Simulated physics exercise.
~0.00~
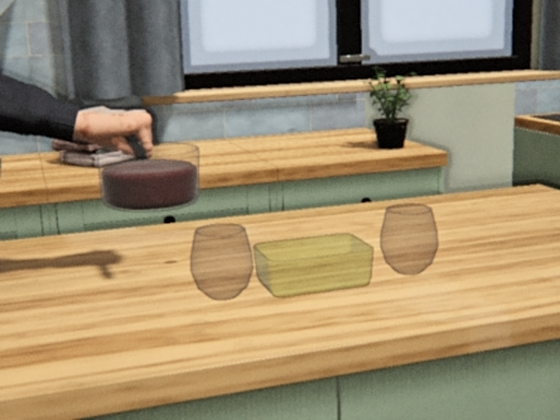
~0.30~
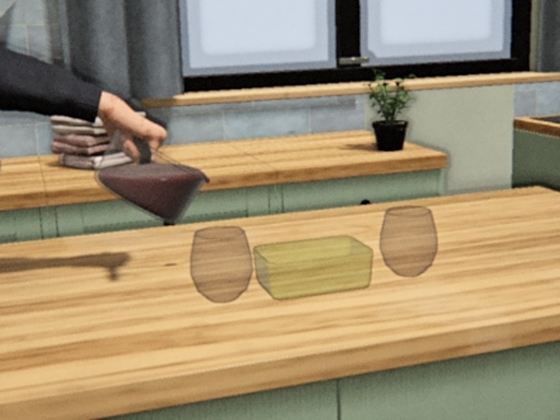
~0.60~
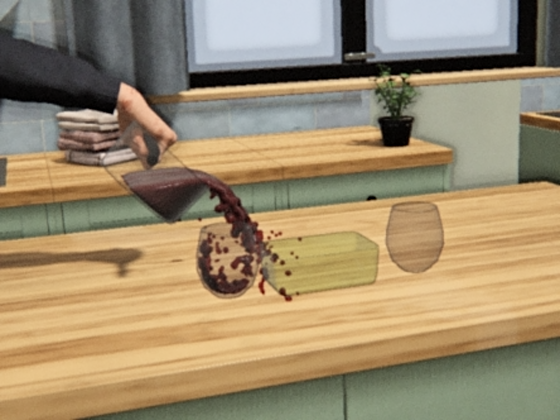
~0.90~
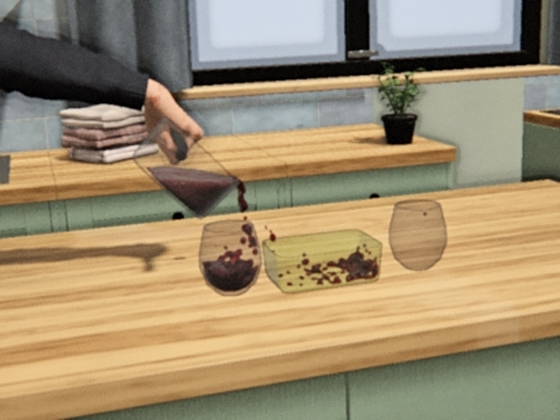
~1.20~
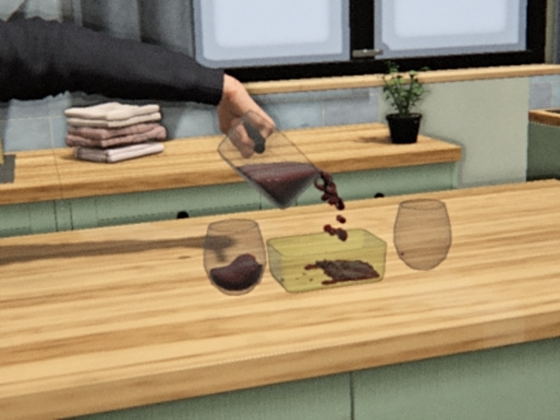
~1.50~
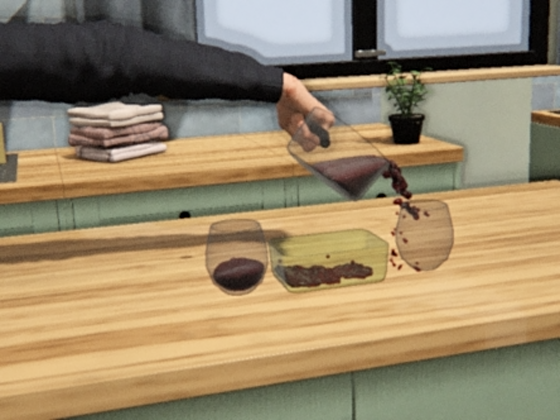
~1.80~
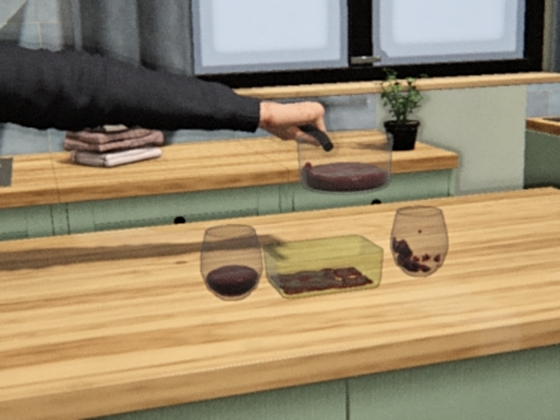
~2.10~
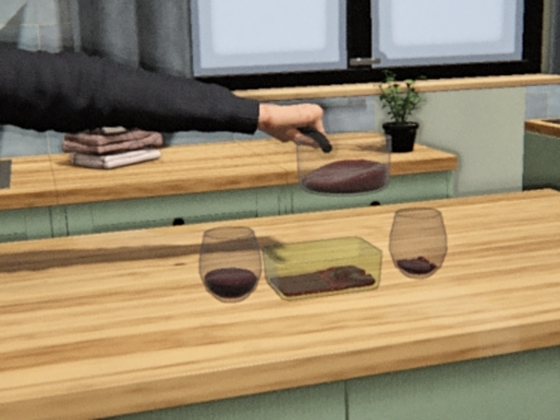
At first, a hand holds a small clear pot of dark red wine above a wooden worktop, where an empty stemless glass, a yellowish oblong tub and another empty stemless glass stand in a row. The hand tips the pot, and wine spills into the left glass, with some drops scattering toward the tub. Still tilted, the pot moves rightwards, pouring into the tub and then the right glass. The hand then brings it back level. Finally, the pot still holds some wine, while dark wine rests in both glasses and the tub.
